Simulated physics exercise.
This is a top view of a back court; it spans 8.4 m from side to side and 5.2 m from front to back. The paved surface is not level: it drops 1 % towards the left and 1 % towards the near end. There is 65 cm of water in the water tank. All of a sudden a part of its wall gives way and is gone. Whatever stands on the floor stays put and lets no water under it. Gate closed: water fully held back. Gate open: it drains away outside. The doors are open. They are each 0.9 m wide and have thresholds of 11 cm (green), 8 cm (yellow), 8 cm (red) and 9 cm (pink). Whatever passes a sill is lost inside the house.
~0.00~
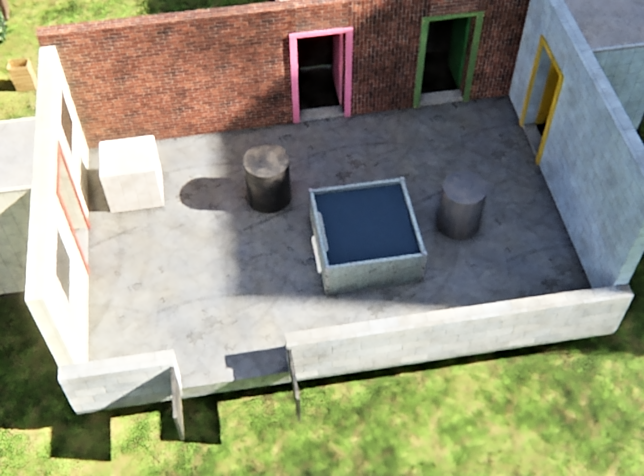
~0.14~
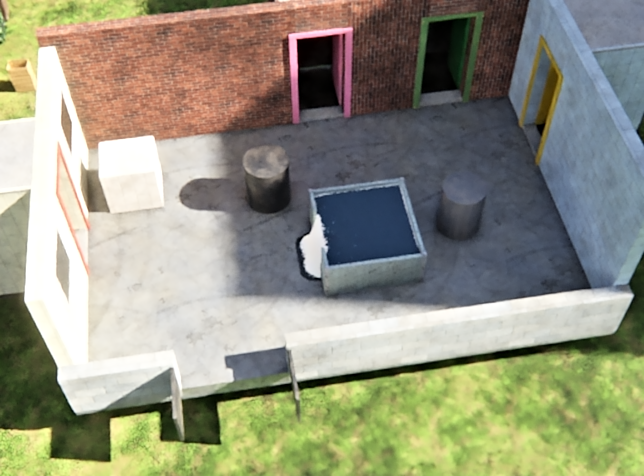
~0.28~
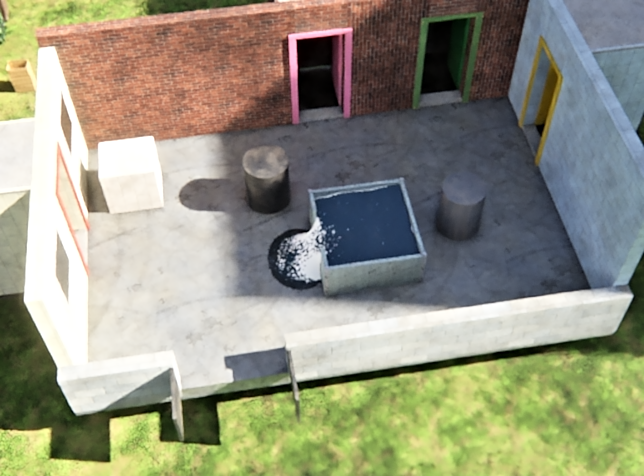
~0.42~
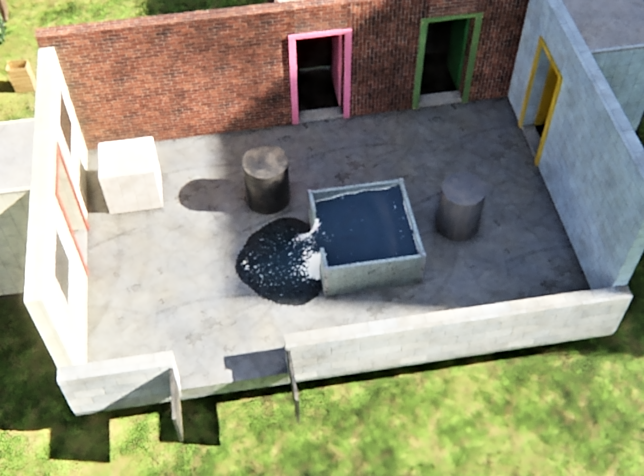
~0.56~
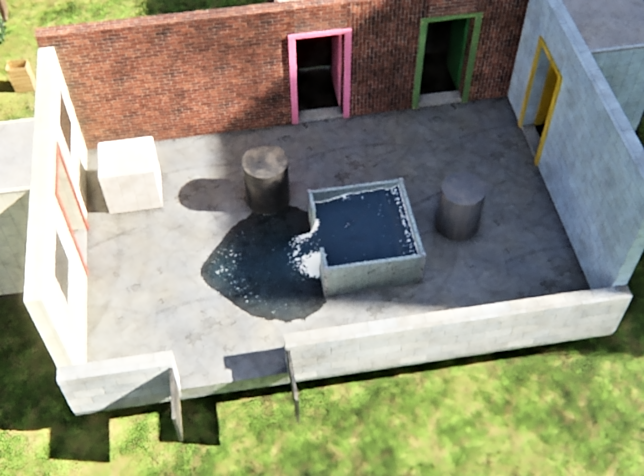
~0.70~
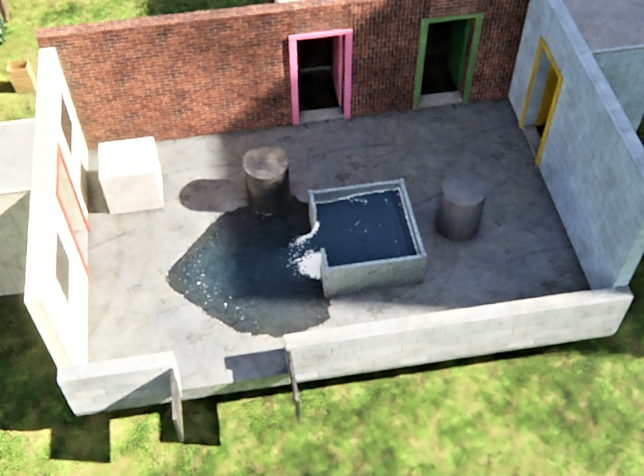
In the video, a square tank of dark water stands between two cylinders in a walled courtyard; water pours from an opening in its left side, foaming at the gap and spreading leftward and nearer across the grey floor.
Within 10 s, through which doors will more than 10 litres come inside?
In order: The green door will see an amount within the limit come in, the yellow door will see an amount within the limit come in, the red door will see too much water come in, the pink door will see an amount within the limit come in.
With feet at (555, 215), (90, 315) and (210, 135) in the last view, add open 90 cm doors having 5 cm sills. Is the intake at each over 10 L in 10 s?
Note, doorways in listed order: Stays short, goes beyond, stays short.
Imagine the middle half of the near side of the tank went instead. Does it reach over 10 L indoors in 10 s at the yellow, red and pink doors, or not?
The yellow door comes out less than that, the red door less than that and the pink door less than that.
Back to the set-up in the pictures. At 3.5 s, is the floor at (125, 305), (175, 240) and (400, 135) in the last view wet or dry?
In turn: Flooded, under water, dry.
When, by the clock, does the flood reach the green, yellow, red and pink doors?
Arrival: Green not within the 10 s, yellow not in the 10 s, red 1.3 s, pink 7.5 s.
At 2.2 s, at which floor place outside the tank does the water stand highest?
Look at roughly (88, 380).
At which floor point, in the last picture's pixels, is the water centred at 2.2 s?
Near (268, 263).
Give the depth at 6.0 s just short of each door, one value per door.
In cm: Green 0, yellow 0, red 11, pink 0.
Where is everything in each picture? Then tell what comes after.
In the first picture, still water, 65 cm deep, in the water tank at (366, 225).
In the second picture, water pours out at (321, 245) and has run 0.5 m, to (312, 277); typically 10 cm deep outside, 65 cm at the water tank's back.
In the third picture, water pours out at (320, 247) and has run 0.8 m, to (279, 276); typically 10 cm deep outside, 65 cm at the water tank's back.
In the fourth picture, the front is at (243, 273), 1.4 m from the gap at (320, 248); 1.7 m2 of floor is under water; 61 cm left at the back of the water tank.
In the fifth picture, water pours out at (320, 247) and has run 2.0 m, to (208, 277); typically 5 cm deep outside, 54 cm at the water tank's back.
In the sixth picture, the front is at (173, 277), 2.6 m from the gap at (320, 248); 4.5 m2 of floor is under water; 56 cm left at the back of the water tank.
After 1.4 s water covers 30 % of the floor and is deepest (30 cm) near (307, 255); green door not reached, yellow door not reached, red door 6 cm at the sill, 0 L in, pink door not reached.
After 2.2 s water covers 35 % of the floor and is deepest (30 cm) near (88, 380); green door not reached, yellow door not reached, red door 19 cm at the sill, 23 L in, pink door not reached.
After 3.5 s water covers 40 % of the floor and is deepest (16 cm) near (166, 339); green door not reached, yellow door not reached, red door 13 cm at the sill, 72 L in, pink door not reached.
After 6.0 s water covers 40 % of the floor and is deepest (12 cm) near (88, 390); green door not reached, yellow door not reached, red door 11 cm at the sill, 99 L in, pink door not reached.
After 10.0 s water covers 55 % of the floor and is deepest (10 cm) near (88, 390); green door not reached, yellow door not reached, red door 7 cm at the sill, 105 L in, pink door 2 cm at the sill, 0 L in.
